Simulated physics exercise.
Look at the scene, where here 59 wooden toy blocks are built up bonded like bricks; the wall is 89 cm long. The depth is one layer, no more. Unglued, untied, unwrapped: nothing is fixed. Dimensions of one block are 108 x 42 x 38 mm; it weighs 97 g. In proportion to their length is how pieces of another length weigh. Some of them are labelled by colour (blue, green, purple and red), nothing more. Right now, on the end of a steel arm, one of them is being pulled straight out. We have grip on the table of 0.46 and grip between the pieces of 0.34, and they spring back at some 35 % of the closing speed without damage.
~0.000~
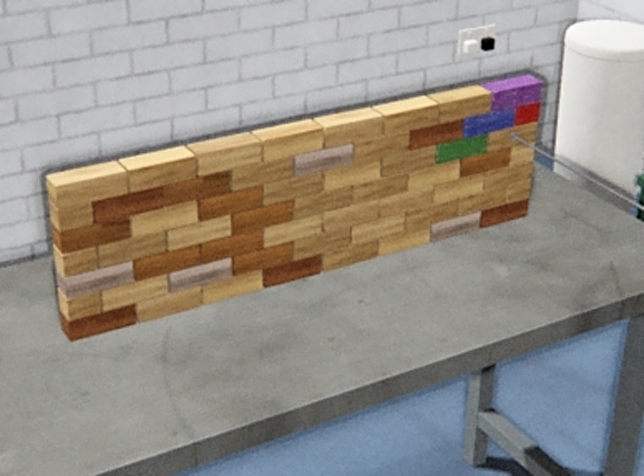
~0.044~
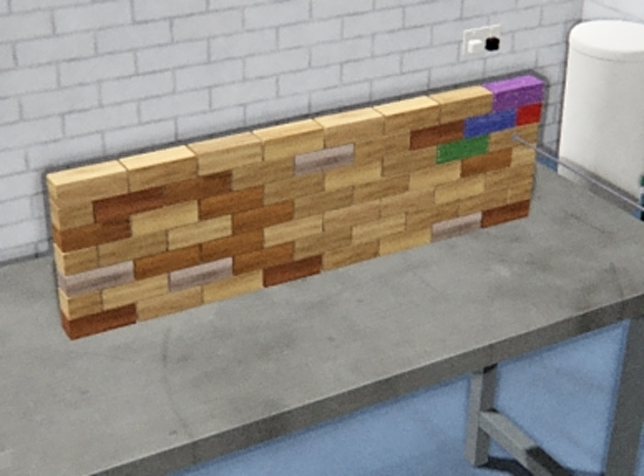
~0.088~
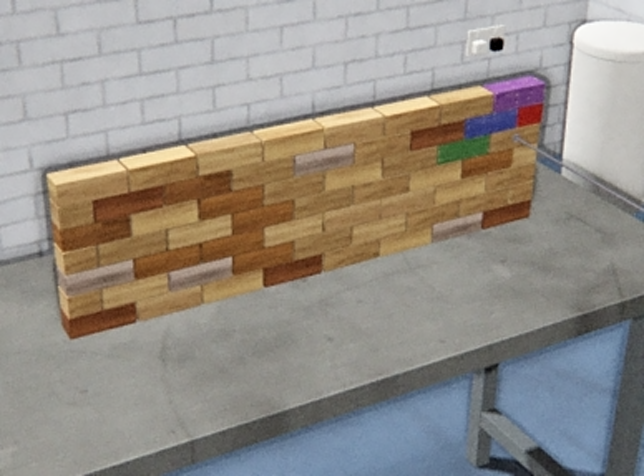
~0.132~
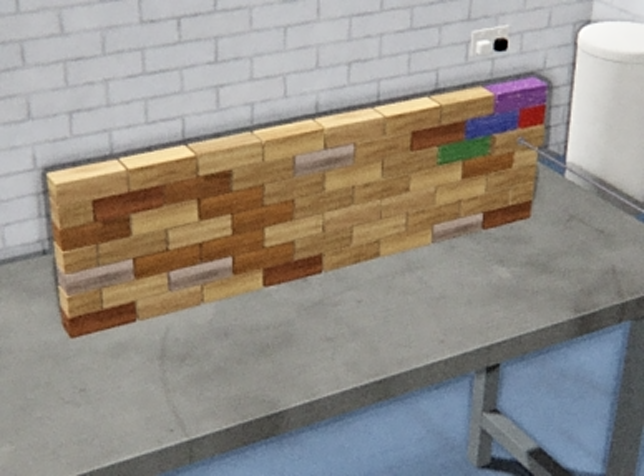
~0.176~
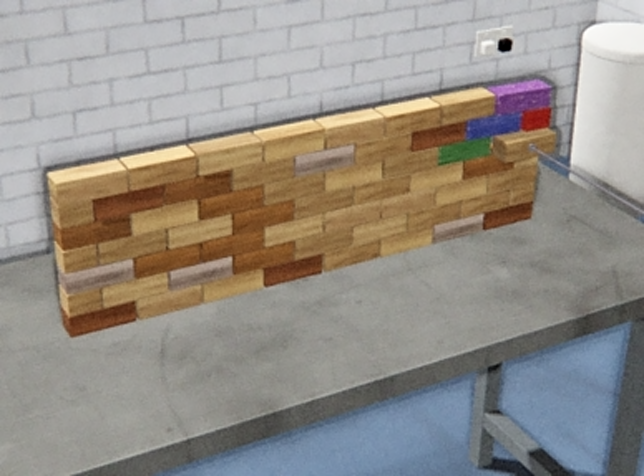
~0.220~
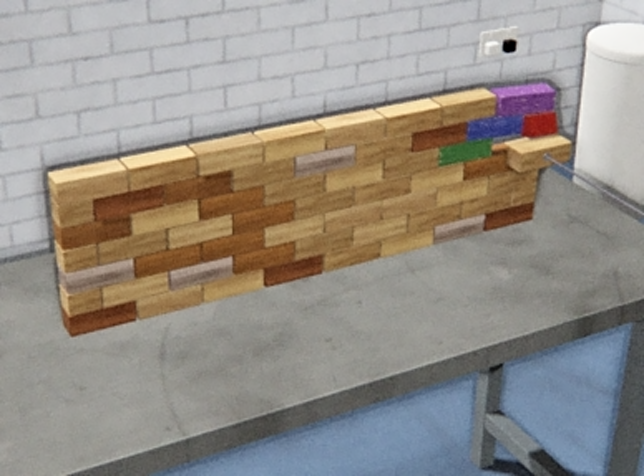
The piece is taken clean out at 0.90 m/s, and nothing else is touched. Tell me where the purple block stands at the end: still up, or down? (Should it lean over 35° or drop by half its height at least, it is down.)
It is brought low.
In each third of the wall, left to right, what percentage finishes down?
Left third 0 percent, middle third 0 percent, right third 10 percent.
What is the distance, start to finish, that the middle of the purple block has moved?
About 28 cm.
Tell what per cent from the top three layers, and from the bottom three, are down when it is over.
10 % and 0 %.
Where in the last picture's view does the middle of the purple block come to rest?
In the final picture it sits close to (595, 225).
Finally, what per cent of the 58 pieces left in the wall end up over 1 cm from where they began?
5 in a hundred.
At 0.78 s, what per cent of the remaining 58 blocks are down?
By then 5 %.
By 0.42 s, 2 of the 58 other blocks down; purple block tilted 45°, 28 mm lower; red block tilted 49°, 17 cm lower.
By 0.78 s, 2 of the 58 other blocks down; purple block on its side; red block tilted 50°, 18 cm lower.
When it is over (1.2 s), 2 of the 58 other blocks down; purple block 23 cm lower; red block on its side; blue block moved 16 mm. In pixels of the last frame, middles, purple block near (595, 225).
